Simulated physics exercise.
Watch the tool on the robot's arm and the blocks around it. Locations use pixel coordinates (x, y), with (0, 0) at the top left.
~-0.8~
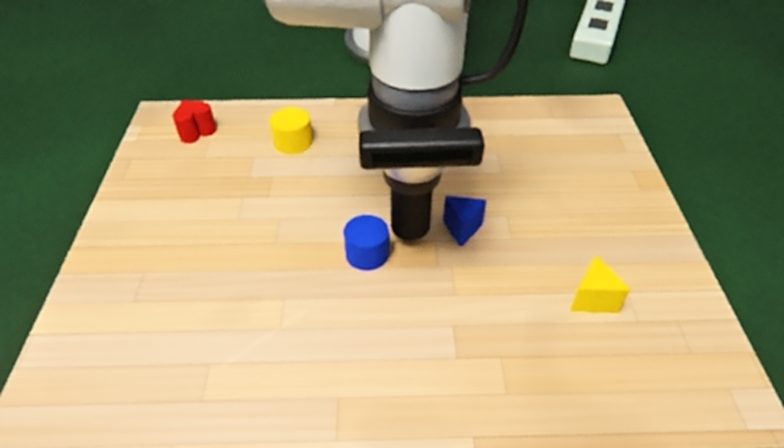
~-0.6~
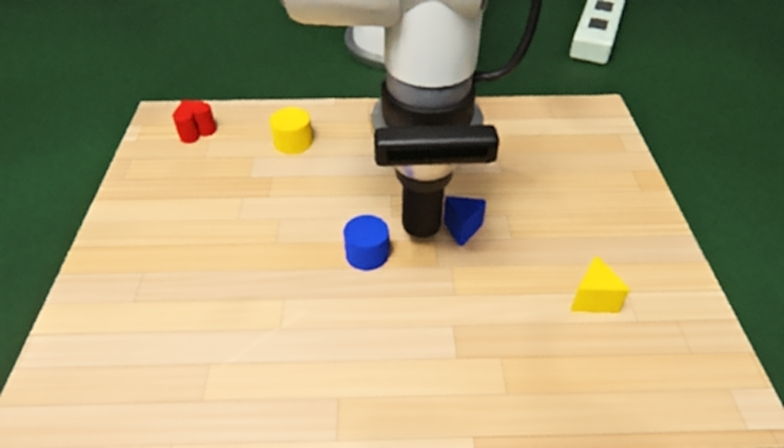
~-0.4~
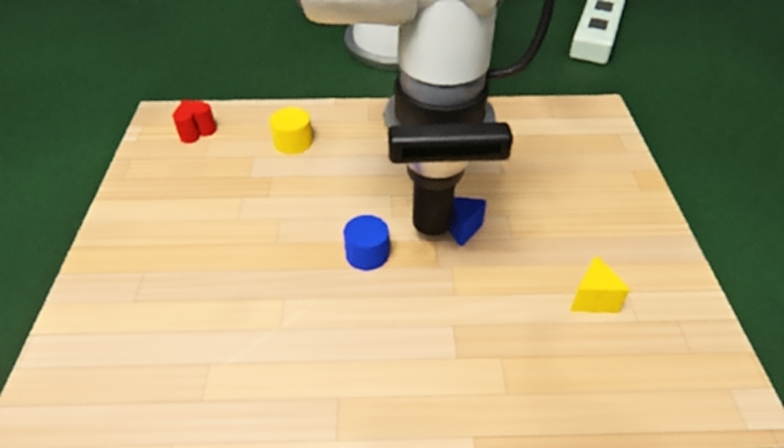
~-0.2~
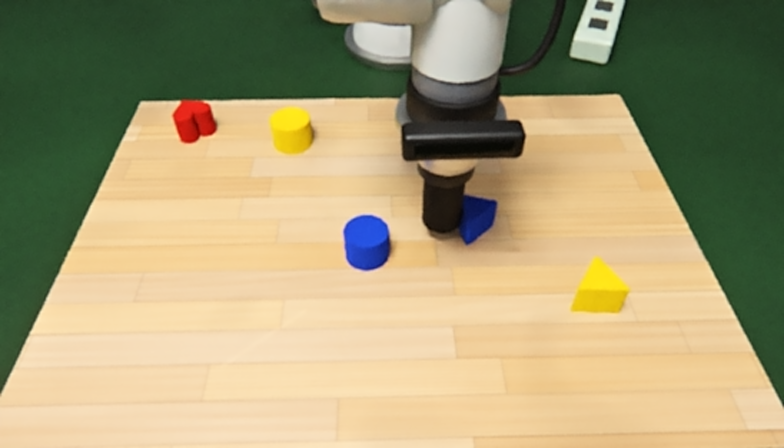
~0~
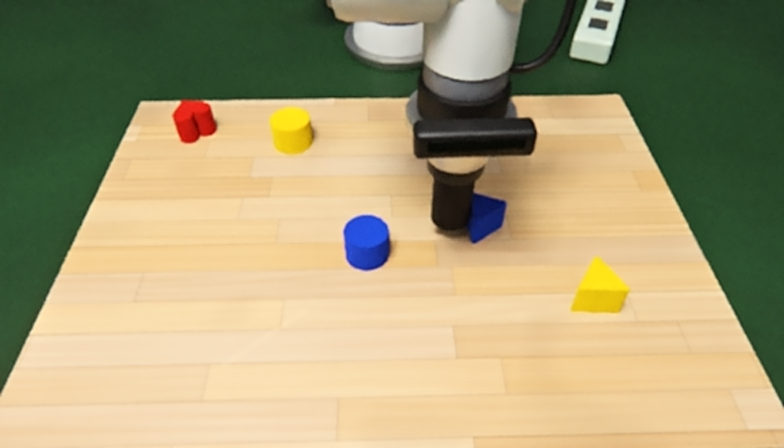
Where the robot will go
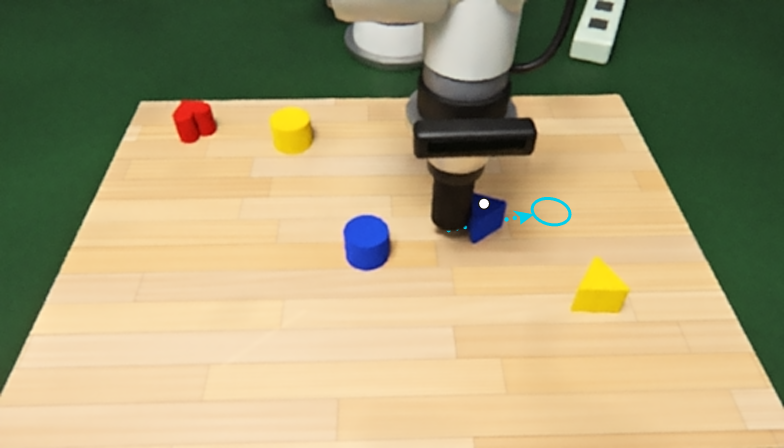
The robot arm's black tool moves right and pushes the blue triangular block slightly right.
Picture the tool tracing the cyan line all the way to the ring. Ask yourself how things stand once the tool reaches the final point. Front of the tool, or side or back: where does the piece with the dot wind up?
At the end of the path, the tool is still pushing the piece with the dot ahead of it.
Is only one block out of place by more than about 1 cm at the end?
Yes - that is the case.
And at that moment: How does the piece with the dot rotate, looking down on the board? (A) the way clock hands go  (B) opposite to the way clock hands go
Choice A: The way clock hands go.
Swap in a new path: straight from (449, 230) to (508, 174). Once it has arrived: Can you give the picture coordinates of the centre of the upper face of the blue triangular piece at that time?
I'd say the blue triangular piece ends with its top centre at (506, 195).
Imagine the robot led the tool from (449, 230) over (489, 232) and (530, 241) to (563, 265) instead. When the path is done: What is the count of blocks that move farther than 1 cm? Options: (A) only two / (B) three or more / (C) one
The answer is C.
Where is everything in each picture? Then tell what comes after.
The first picture shows tool tip (410, 226); block tops, blue round block (366, 230); blue triangular piece (465, 206).
The second picture shows tool (421, 224); blocks unchanged.
The third picture shows tool (432, 221); blocks unchanged.
The fourth picture shows tool (441, 219); blue triangular piece (475, 205).
The fifth picture shows tool (450, 217); blue round block (366, 230); blue triangular piece (484, 204).
Path on the board, from (449, 230) directly to (551, 211); the dot is on the blue triangular piece.
The first path, step by step. One third of the way, tool (486, 211); blue triangular piece (521, 199), turned 15° clockwise.
Two thirds of the way, tool (521, 205); blue triangular piece (556, 194), turned 20° clockwise.
At the end, tool (555, 199); blue round block in place; blue triangular piece (591, 189), turned 25° clockwise.
